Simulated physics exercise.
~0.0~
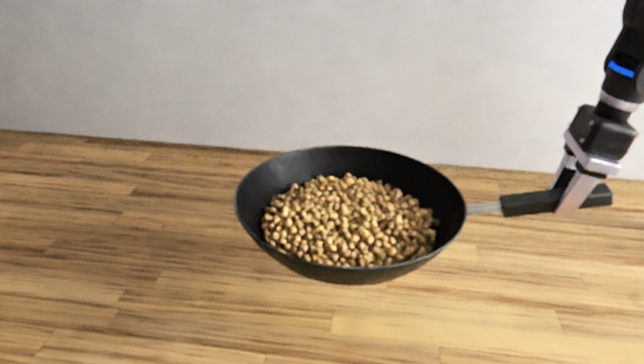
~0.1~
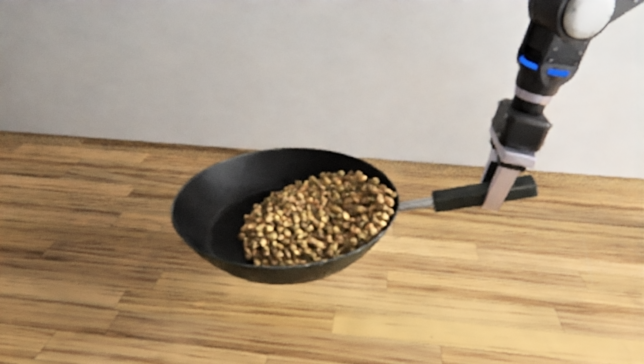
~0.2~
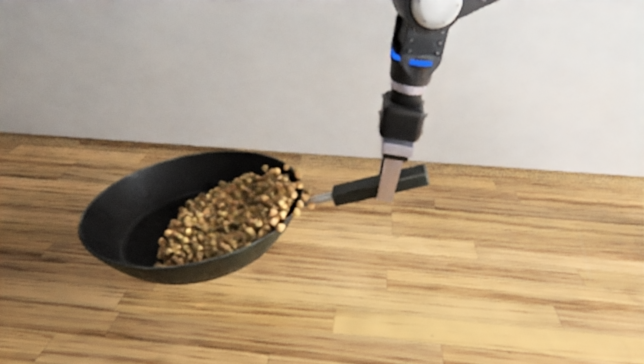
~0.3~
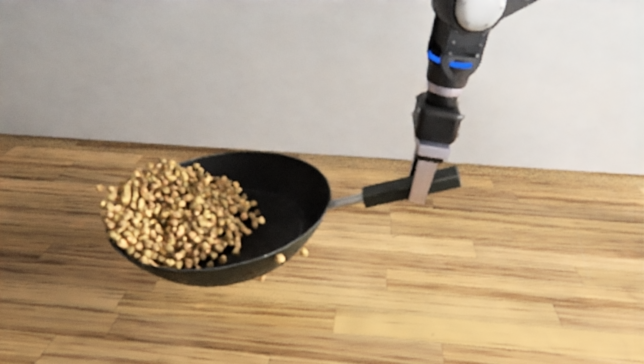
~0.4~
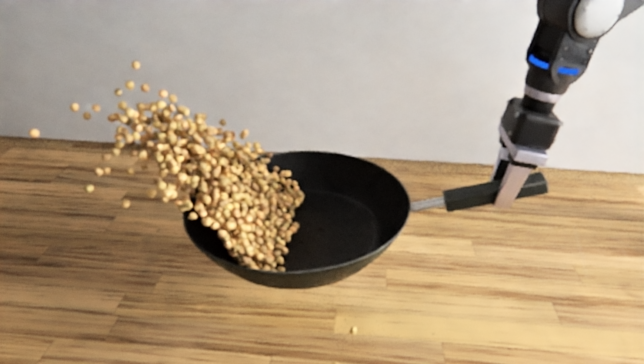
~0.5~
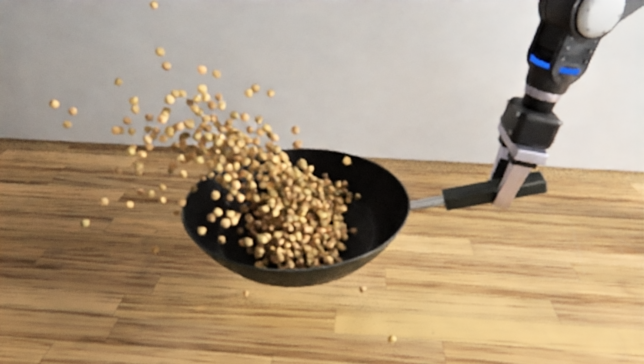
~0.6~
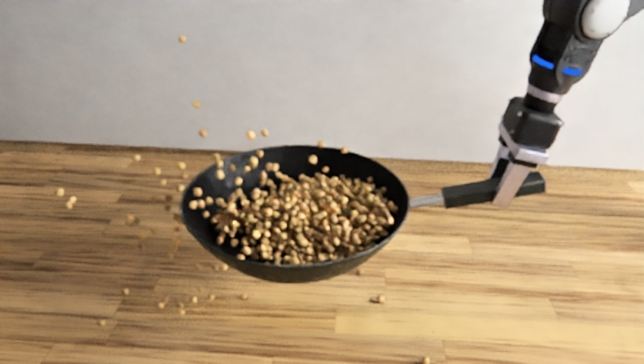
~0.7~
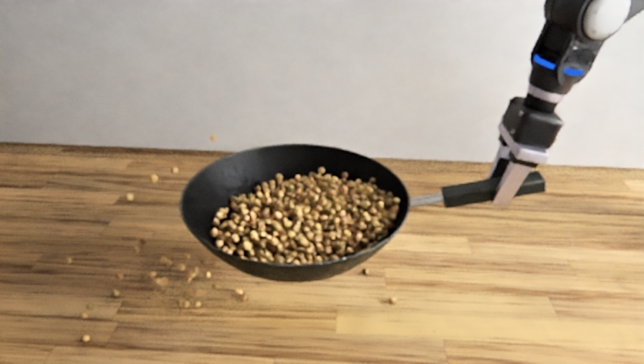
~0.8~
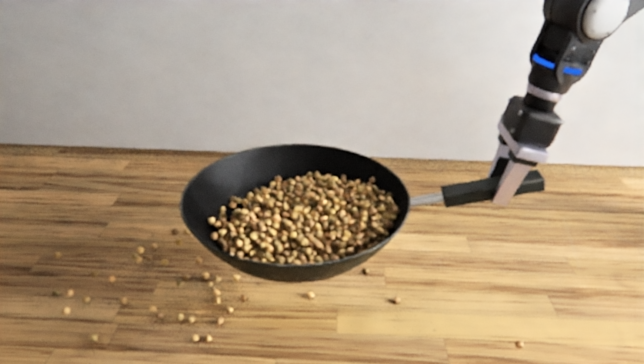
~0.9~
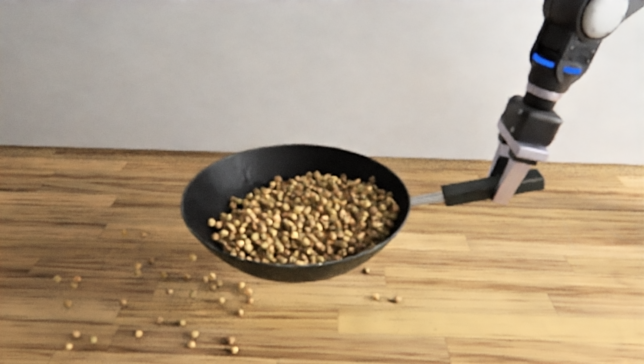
To begin with, a robot arm holds a black frying pan heaped with dried chickpeas above a wooden surface. The arm sweeps the pan to the left, and the chickpeas bunch up on the side nearest the handle. It then pulls the pan back to the right, and the load surges over to the far left rim and sprays up into the air. As the pan stops, many chickpeas tumble back into it while others fall past its left side. Finally, the pan is still with most of the chickpeas inside, and a scattering lies on the wood below.
